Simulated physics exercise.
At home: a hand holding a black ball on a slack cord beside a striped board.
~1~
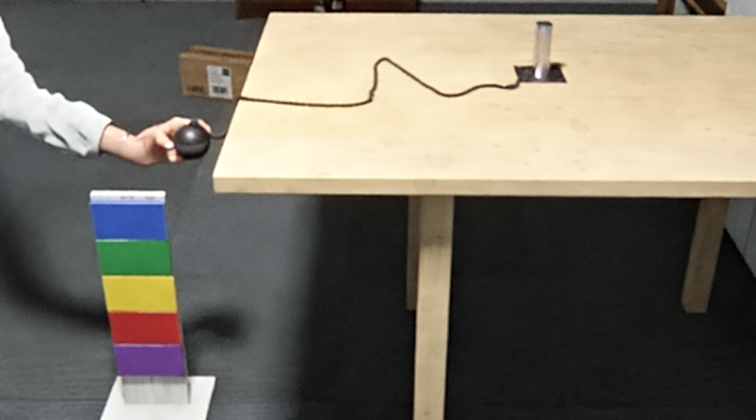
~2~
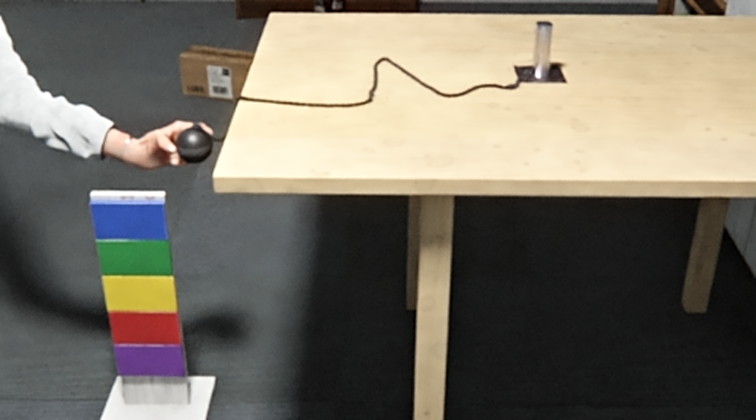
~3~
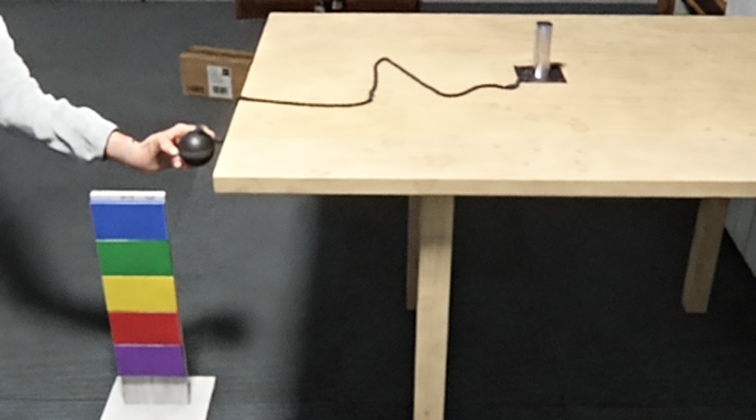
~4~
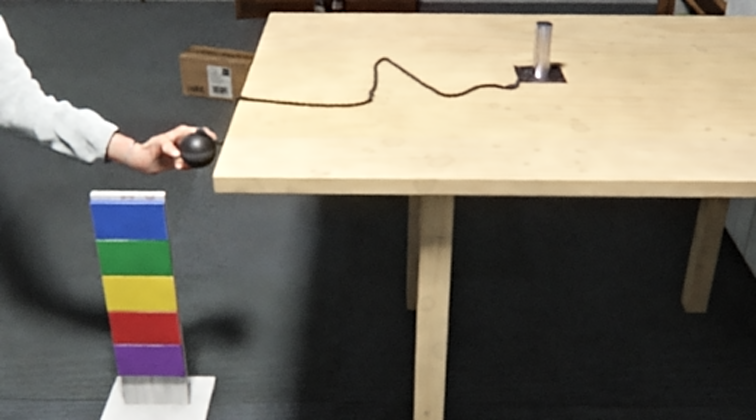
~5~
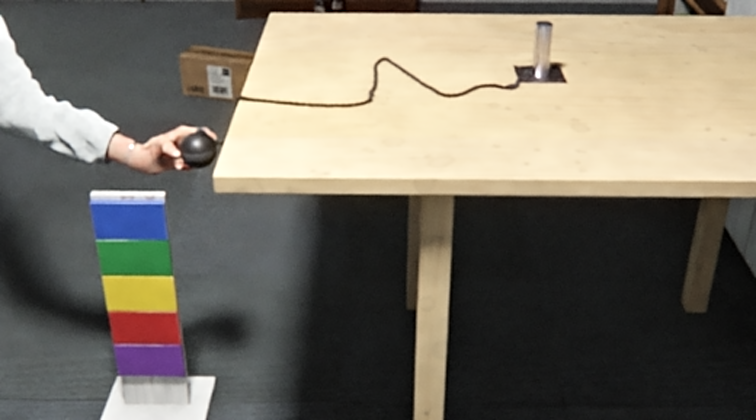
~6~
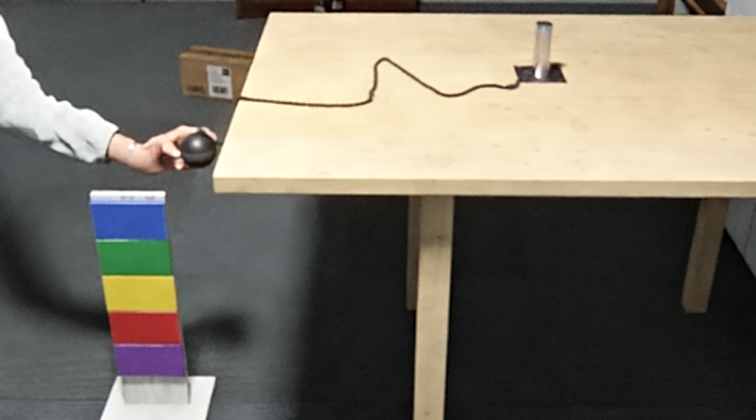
A hand reaching in from the left holds a black ball beside the near left corner of a pale wooden table, seen from slightly above by a still camera. Below it stands a board striped blue, green, yellow, red and purple, while a dark cord winds across the tabletop to a clear upright post. The hand shifts the ball very slightly right and down, then stays nearly motionless.
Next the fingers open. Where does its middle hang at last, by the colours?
The cord holds its middle at purple.
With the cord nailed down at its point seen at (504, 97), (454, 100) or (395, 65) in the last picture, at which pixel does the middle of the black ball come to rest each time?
Near (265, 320), (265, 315) and (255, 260).
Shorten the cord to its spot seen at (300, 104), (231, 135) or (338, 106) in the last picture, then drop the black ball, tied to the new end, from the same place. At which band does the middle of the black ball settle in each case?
In that order: Green; red; blue.
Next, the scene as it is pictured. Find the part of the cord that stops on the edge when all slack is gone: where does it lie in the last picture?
Near (375, 67).
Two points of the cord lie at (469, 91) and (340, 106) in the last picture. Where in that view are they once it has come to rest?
They go to (416, 79) and to (252, 198).
A little later, ball near (267, 321); level with red.
Next, ball near (260, 351); level with purple.
When it is over, ball near (267, 351); level with purple. At purple.
